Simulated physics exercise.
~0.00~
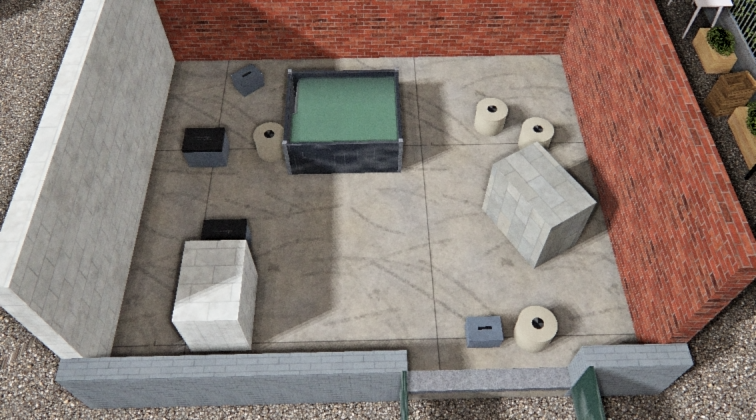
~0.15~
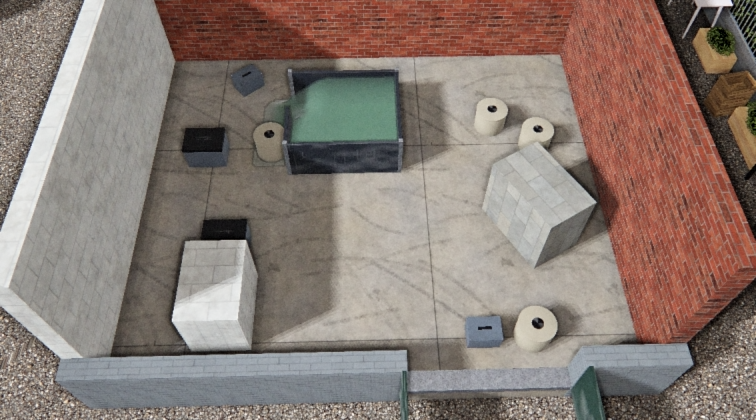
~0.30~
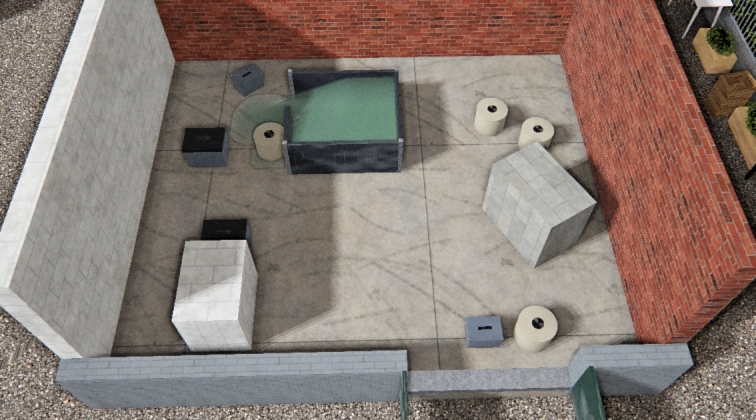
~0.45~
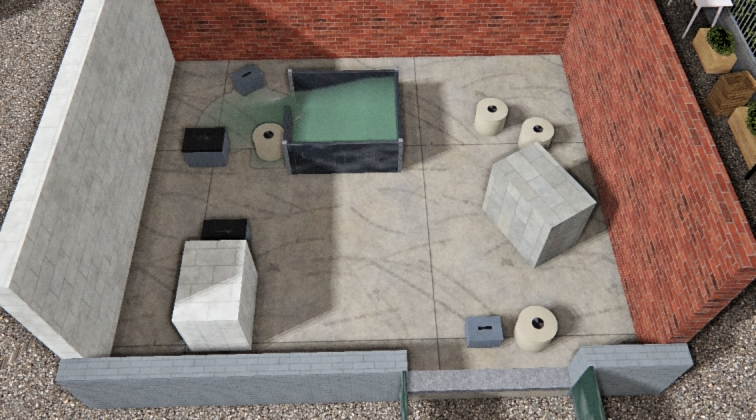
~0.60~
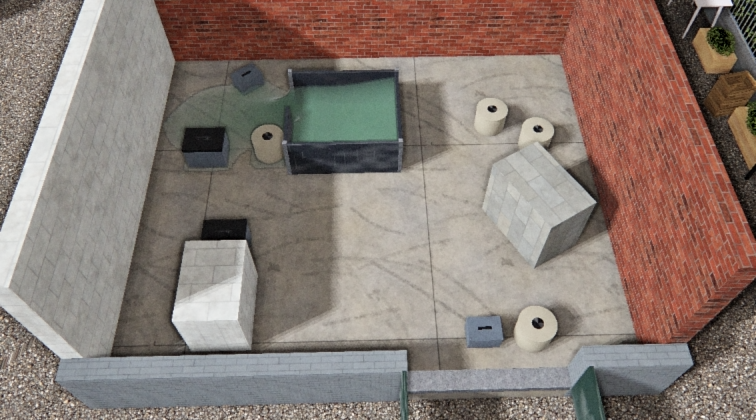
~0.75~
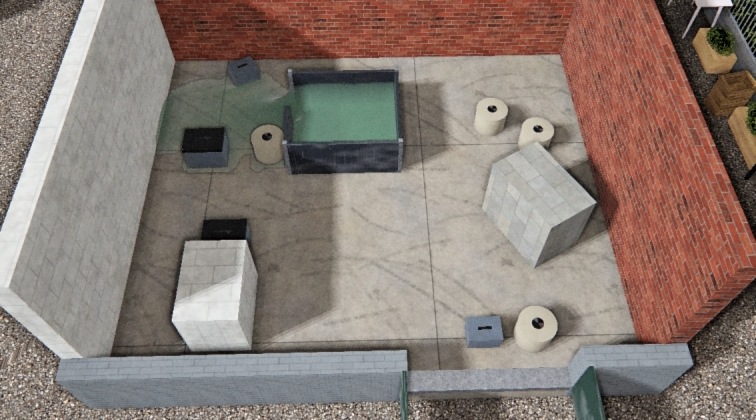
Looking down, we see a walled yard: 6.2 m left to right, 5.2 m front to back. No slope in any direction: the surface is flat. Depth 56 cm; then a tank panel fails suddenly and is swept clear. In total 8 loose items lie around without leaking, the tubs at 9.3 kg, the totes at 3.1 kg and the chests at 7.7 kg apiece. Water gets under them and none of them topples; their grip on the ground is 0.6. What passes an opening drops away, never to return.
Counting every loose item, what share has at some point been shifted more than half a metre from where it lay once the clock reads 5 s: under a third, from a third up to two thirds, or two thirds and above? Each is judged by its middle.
I predict the proportion will fall in the middle band.
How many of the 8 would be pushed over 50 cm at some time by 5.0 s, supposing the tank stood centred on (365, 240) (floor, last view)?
Then the count would be 3.
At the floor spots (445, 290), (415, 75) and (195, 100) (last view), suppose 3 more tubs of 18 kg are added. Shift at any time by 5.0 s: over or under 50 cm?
The first comes out within the limit, the second within the limit, the third beyond the limit.
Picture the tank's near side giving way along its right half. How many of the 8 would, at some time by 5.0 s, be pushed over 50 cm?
Then it comes to 1 of them.
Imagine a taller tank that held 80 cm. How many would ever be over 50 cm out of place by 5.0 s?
The answer would then be 3.
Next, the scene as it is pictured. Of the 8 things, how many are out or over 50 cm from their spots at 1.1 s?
1.
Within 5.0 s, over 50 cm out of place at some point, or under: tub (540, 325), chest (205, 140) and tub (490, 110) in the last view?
Within the mark, beyond the mark, within the mark.
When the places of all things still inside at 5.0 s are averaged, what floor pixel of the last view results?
Near (413, 208).
After 1.1 s 1 of 8 are over 50 cm from their spots; 0 afloat.
After 2.2 s 1 of 8 are over 50 cm from their spots; 1 afloat.
After 3.5 s 2 of 8 are over 50 cm from their spots; 2 afloat.
After 5.0 s 3 of 8 are over 50 cm from their spots, and 3 have been at some point; 1 afloat.
